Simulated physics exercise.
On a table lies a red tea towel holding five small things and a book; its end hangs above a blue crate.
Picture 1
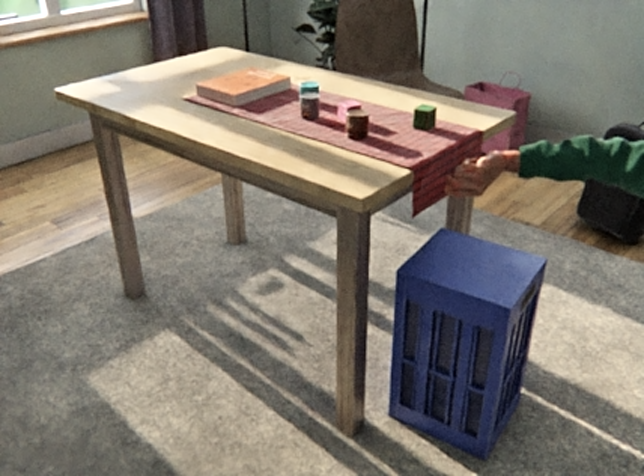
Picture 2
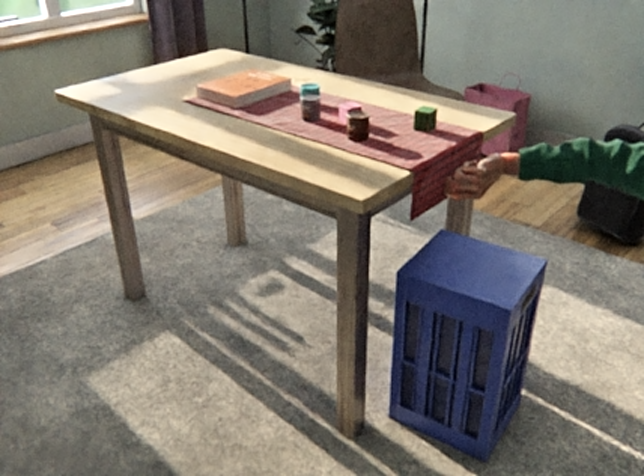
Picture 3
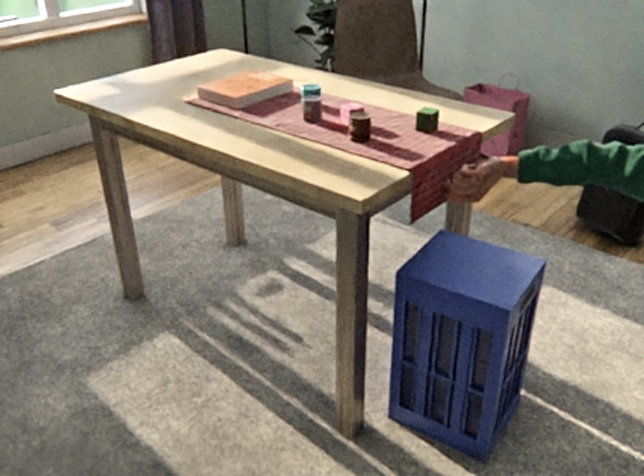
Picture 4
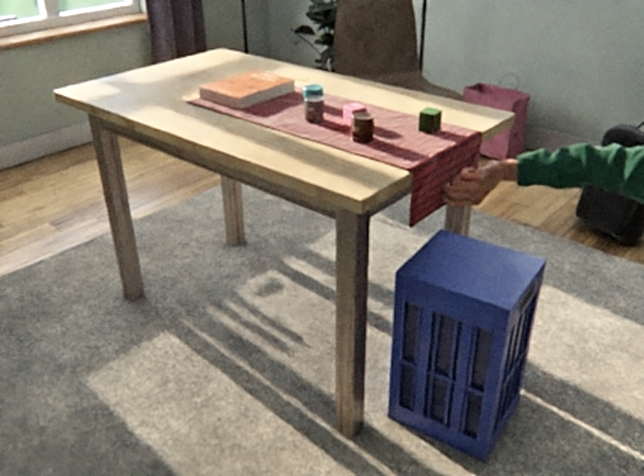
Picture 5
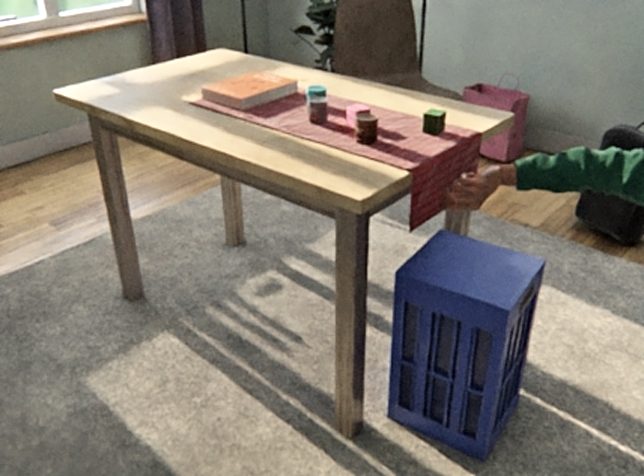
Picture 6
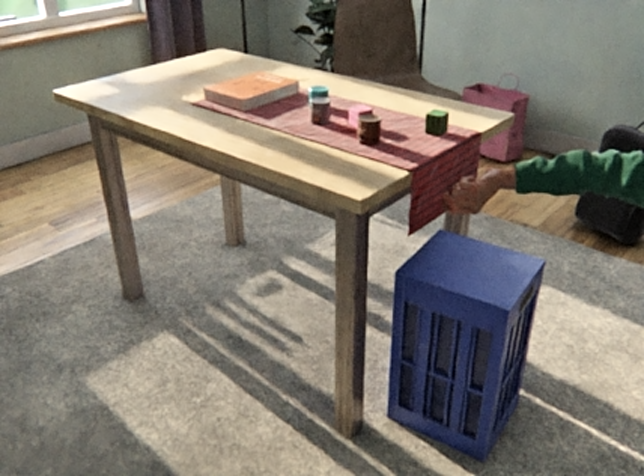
A hand in a green sleeve slowly pulled the end of a red cloth down a little at the table's right edge, and the small pots, cubes and book on it shifted slightly to the right.
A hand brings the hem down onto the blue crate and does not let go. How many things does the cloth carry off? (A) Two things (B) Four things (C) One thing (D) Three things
C.
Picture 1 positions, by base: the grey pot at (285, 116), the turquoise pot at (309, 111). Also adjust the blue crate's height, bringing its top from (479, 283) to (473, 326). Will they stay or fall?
Observed: Grey pot remains seated; turquoise pot remains seated.
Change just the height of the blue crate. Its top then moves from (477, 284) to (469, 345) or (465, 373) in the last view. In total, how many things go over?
Counts: 3 / 4.
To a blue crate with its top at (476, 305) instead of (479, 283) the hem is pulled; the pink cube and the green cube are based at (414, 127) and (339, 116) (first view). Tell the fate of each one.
Pink cube: Lost; green cube: Safe.
Soon after, hem near (443, 232); all still up.
Then, hem on the crate; green cube gone.
At rest, hem on the crate; green cube gone. The count of fallen things is one.
